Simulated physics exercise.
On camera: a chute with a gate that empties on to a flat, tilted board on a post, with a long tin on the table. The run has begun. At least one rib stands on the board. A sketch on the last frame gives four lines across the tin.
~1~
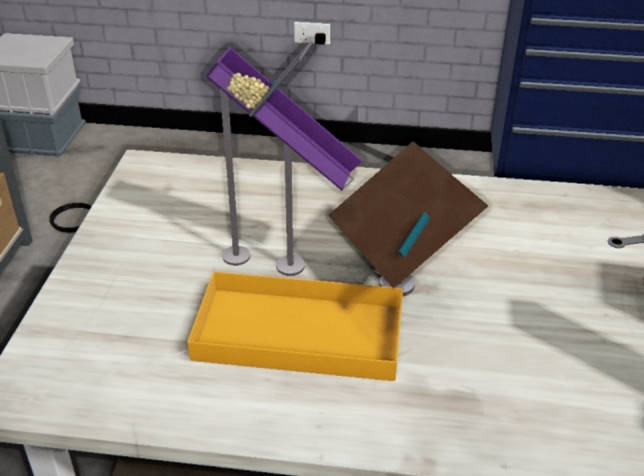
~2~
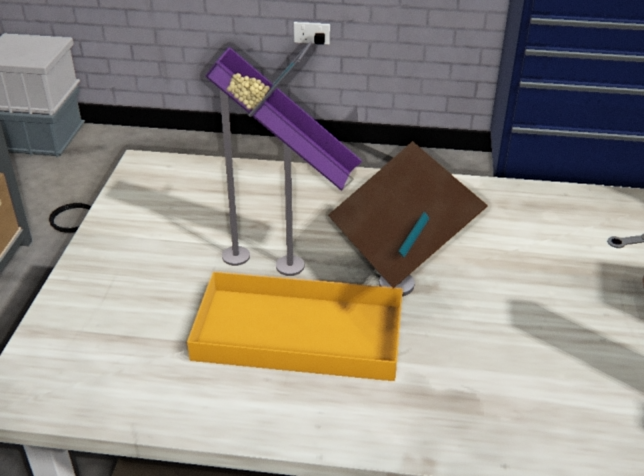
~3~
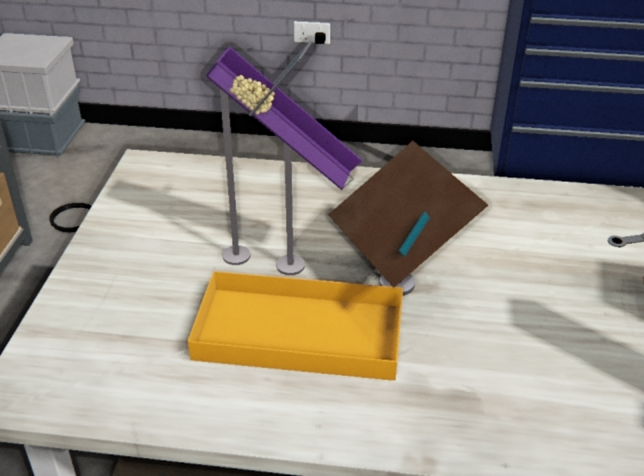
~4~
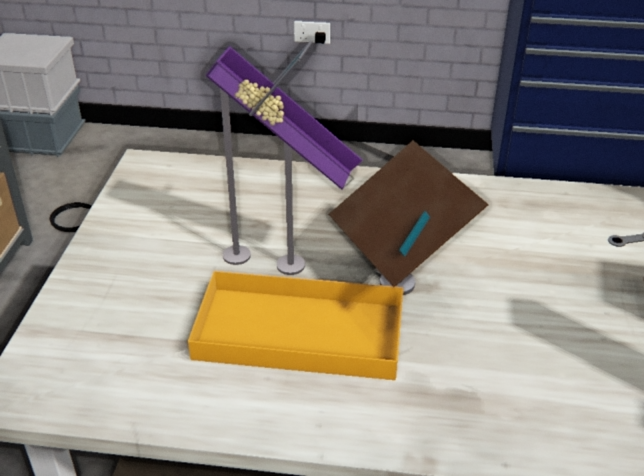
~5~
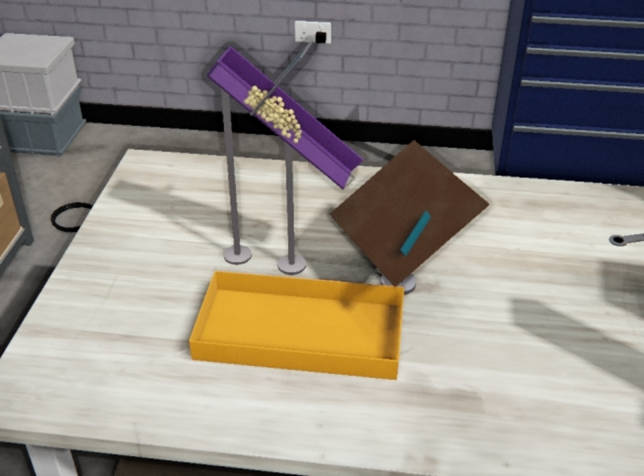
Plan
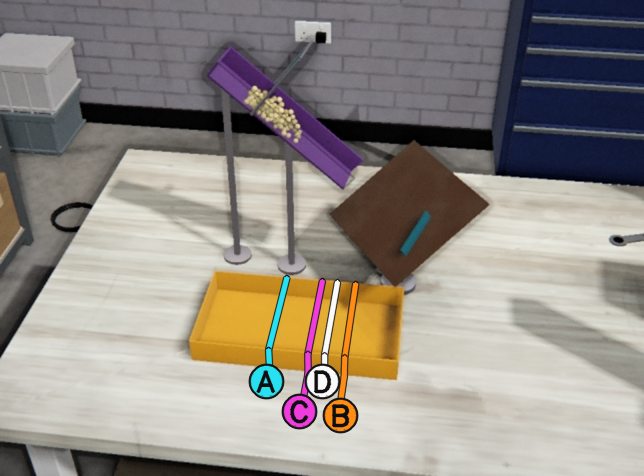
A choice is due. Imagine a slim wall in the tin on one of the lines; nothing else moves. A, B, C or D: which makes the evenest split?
Go for B.
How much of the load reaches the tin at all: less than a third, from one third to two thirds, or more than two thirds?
It is more than two thirds.
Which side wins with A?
The right side.
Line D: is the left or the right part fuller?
More lands on the right.
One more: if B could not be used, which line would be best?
That is line D.
On the marked copy, line A crosses the front rim at (268, 349); line B crosses the front rim at (344, 356); line C crosses the front rim at (308, 352); line D crosses the front rim at (324, 354).
Choosing A, of what is caught, none on the left of the divider, all on the right.
Choosing B, of what is caught, about half on the left of the divider, about half on the right.
Choosing C, of what is caught, a stray few on the left of the divider, nearly all on the right.
Choosing D, of what is caught, about a quarter on the left of the divider, most on the right.
